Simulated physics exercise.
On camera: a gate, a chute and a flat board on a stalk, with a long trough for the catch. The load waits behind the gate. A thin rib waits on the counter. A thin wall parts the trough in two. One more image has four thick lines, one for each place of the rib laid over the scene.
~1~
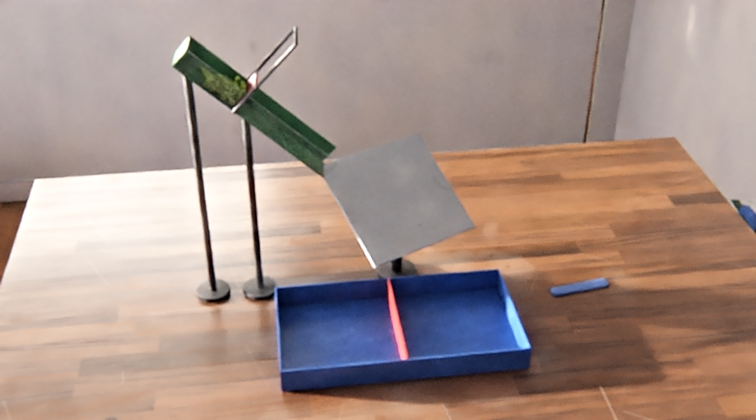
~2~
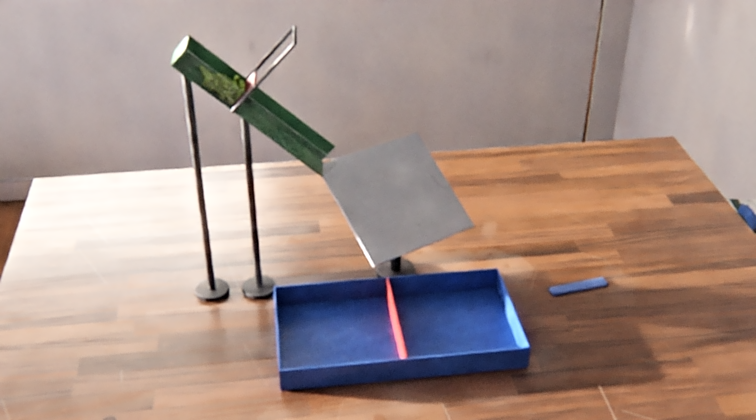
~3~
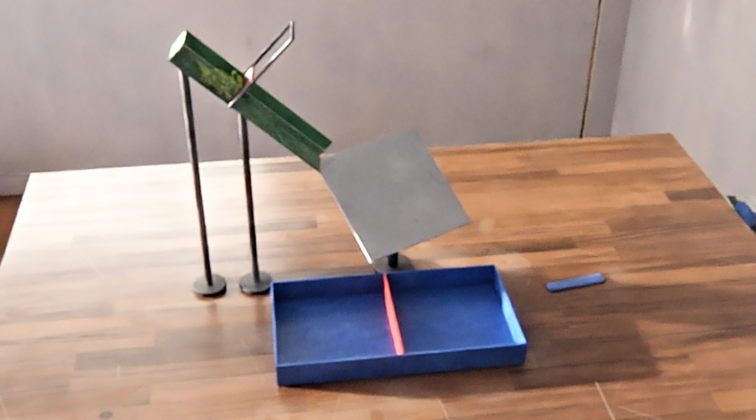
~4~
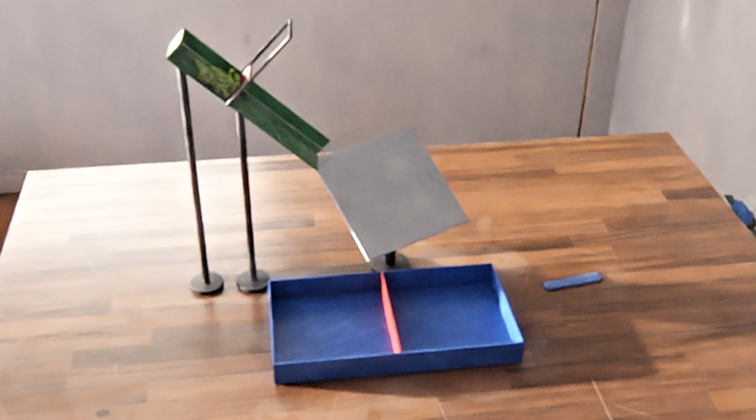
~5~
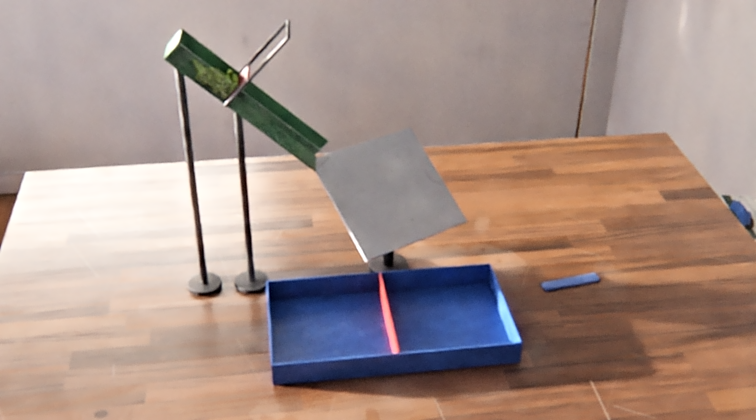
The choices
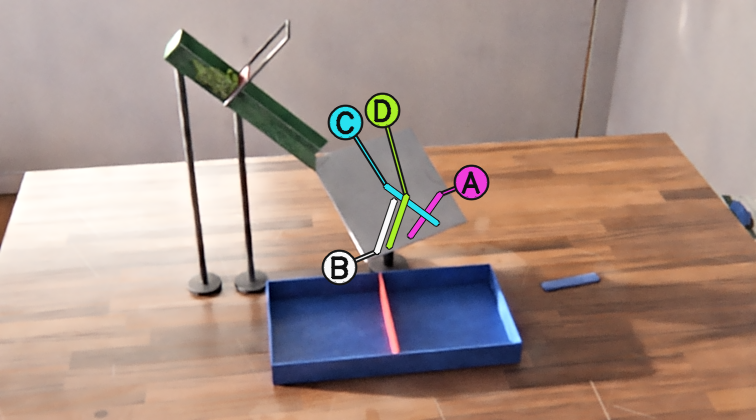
The view shifts very slightly, so the whole tabletop setup slides a touch left and up, then nearly settles. Throughout, the greenish load stays behind the gate in the sloping green chute, while the tilted grey board, the blue trough with its red divider and the blue strip stay in place.
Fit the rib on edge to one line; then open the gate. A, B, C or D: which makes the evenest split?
Line D.
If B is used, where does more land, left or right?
Left.
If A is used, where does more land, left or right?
The right half.
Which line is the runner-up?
Line B.
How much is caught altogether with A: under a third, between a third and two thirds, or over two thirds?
It is over two thirds.
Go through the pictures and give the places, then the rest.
The first picture shows load behind the gate at (231, 86), dried peas; lip of the chute at (323, 169), sloping fairly steeply.
The second picture shows middle of the board at (397, 196), tilted fairly steeply; middle of its low edge at (426, 245); of its high edge at (369, 148).
The third picture shows front corners of the trough at (277, 366) and (526, 343); front end of its middle wall at (404, 354); gate still shut at (250, 77).
The fourth picture shows middle of the load at (225, 78); lip at (317, 162).
The fifth picture shows middle of the load at (223, 79); lip at (315, 163).
On the marked copy, line A from (439, 194) to (410, 235); line B from (394, 201) to (377, 251); line C from (386, 186) to (436, 223); line D from (406, 196) to (389, 246).
For line A, of what is caught, none in the left half, all in the right.
For line B, of what is caught, most in the left half, a small part in the right.
For line C, of what is caught, none in the left half, all in the right.
For line D, of what is caught, about two thirds in the left half, about a third in the right.
